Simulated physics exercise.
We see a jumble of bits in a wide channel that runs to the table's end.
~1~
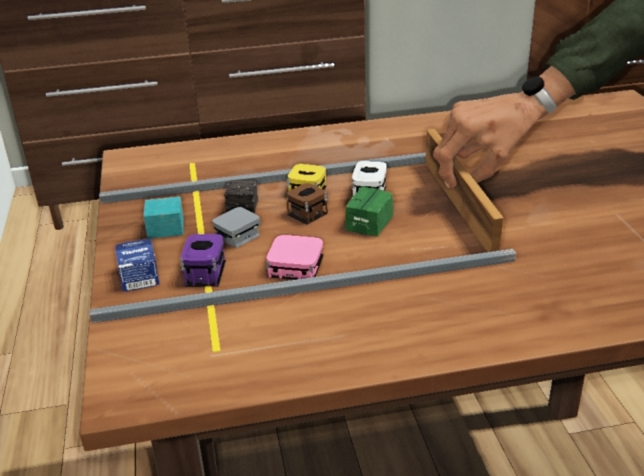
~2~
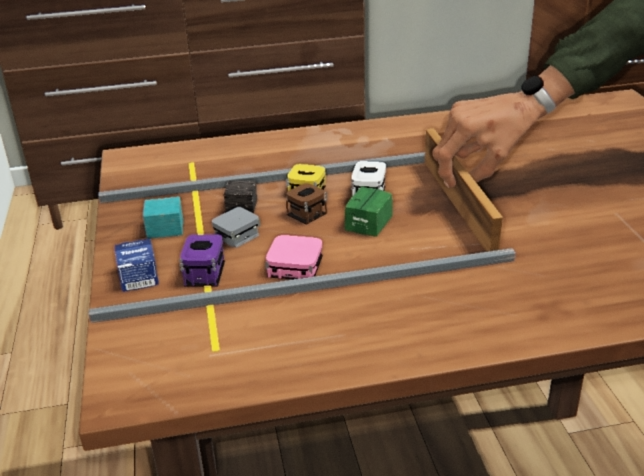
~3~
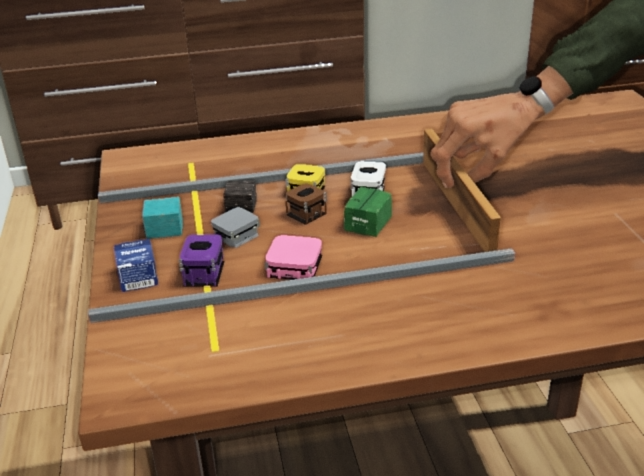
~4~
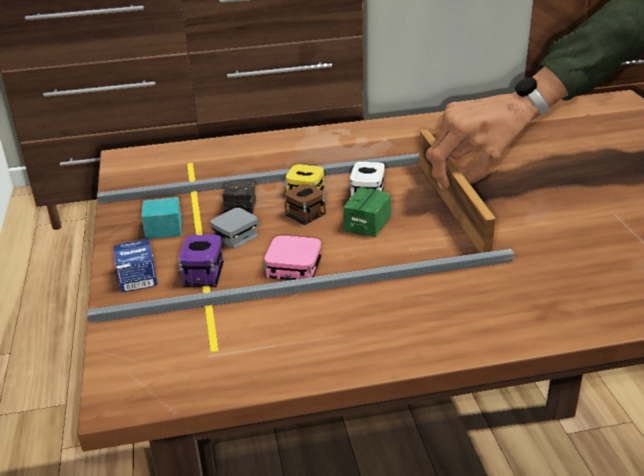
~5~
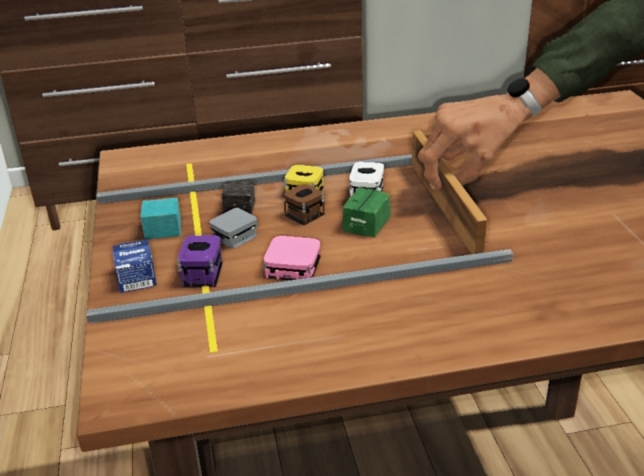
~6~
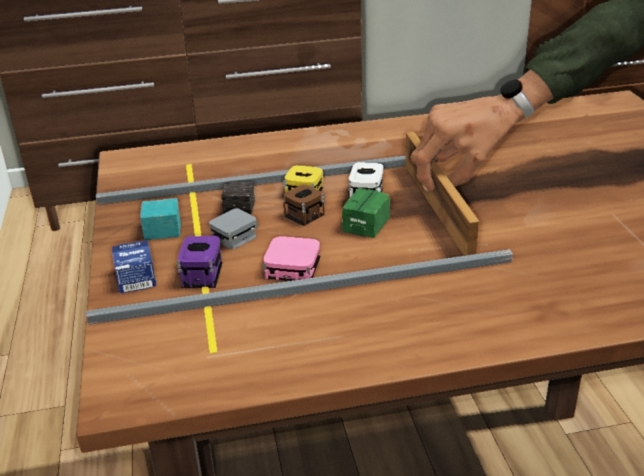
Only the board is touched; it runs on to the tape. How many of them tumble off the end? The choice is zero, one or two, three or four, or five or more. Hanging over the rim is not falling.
In the end the number that fall off is zero.
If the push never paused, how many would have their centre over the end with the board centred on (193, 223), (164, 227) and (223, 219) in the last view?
The counts: 0, 2 and 0.
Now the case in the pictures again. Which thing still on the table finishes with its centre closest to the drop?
That is the blue box.
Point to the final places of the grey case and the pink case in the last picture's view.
The grey case stops around (137, 252); the pink case around (180, 280).
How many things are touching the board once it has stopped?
That makes 4.
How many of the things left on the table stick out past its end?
The number is 1.
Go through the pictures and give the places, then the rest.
In the first picture, blue box (137, 265); turquoise block (164, 217); purple case (204, 260); board (460, 187); tape (202, 240).
In the second picture, turquoise block (164, 218); pink case (295, 259).
In the third picture, purple case (203, 260); grey case (236, 228).
In the fourth picture, blue box (135, 265); black block (239, 197).
In the fifth picture, turquoise block (161, 219); brown case (304, 204).
In the sixth picture, blue box (134, 266); turquoise block (161, 219); purple case (201, 261); board (438, 191); tape (199, 241).
Soon after, none off yet; blue box at rest near (134, 266); turquoise block at rest near (161, 219); purple case at rest near (201, 261).
At rest, the number that fall off is zero.
